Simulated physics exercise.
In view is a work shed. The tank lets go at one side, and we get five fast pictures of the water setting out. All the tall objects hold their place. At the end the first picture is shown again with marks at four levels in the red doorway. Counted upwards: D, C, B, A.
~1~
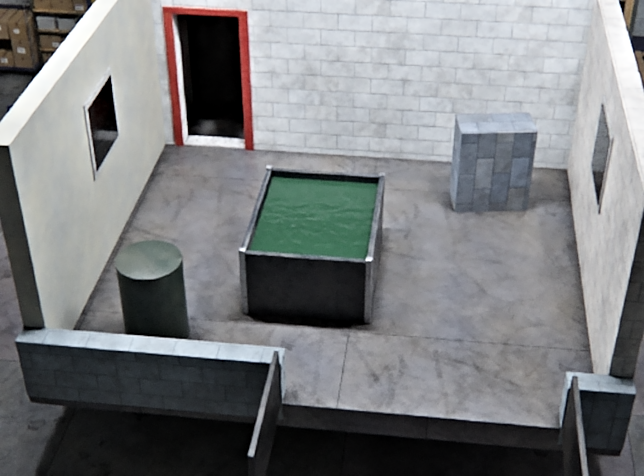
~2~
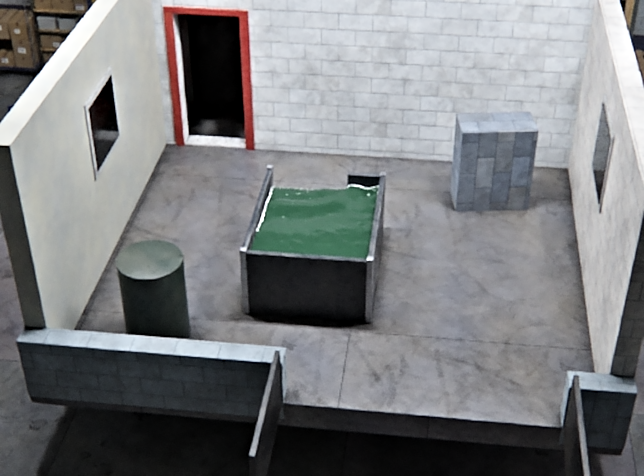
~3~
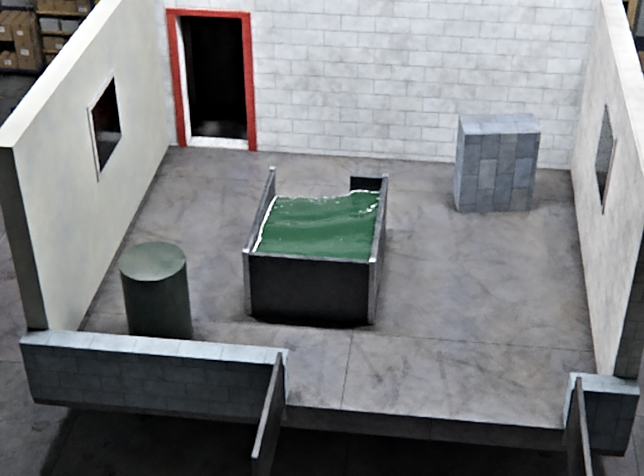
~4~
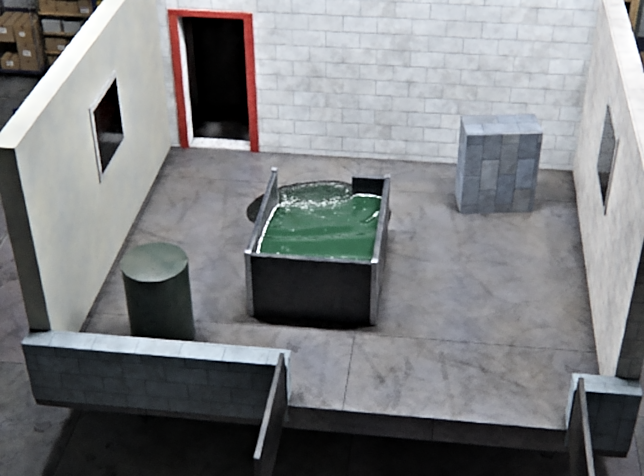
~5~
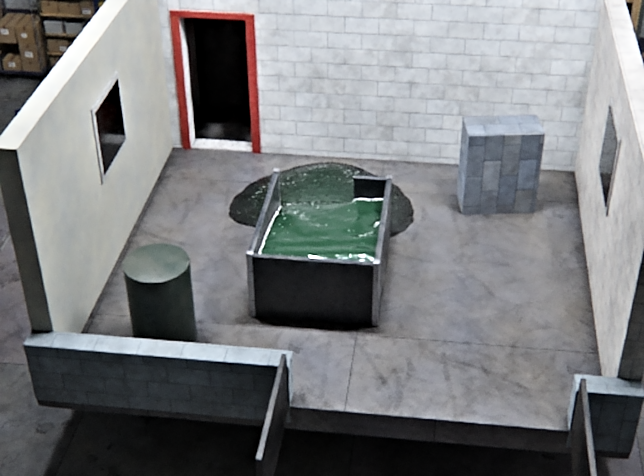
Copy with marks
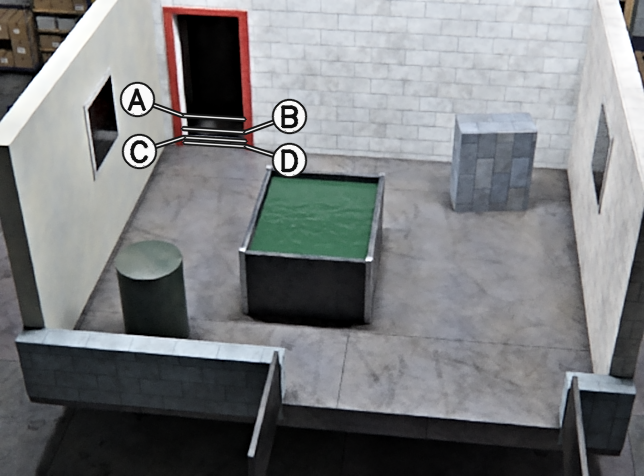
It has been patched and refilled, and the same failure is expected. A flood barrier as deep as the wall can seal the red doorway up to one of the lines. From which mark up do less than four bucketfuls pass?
B will do.
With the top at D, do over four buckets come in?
Yes.
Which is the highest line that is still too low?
That is line C.
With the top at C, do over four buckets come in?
Yes.
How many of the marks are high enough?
Two of the four.
On the marked copy, A at (213, 117); B at (214, 130); C at (214, 139); D at (215, 144); from the bottom up D, C, B, A.
For line A, nothing gets over.
For line B, a splash gets over, under a bucket.
For line C, about 9 bucketfuls get in.
For line D, dozens of bucketfuls pour in.
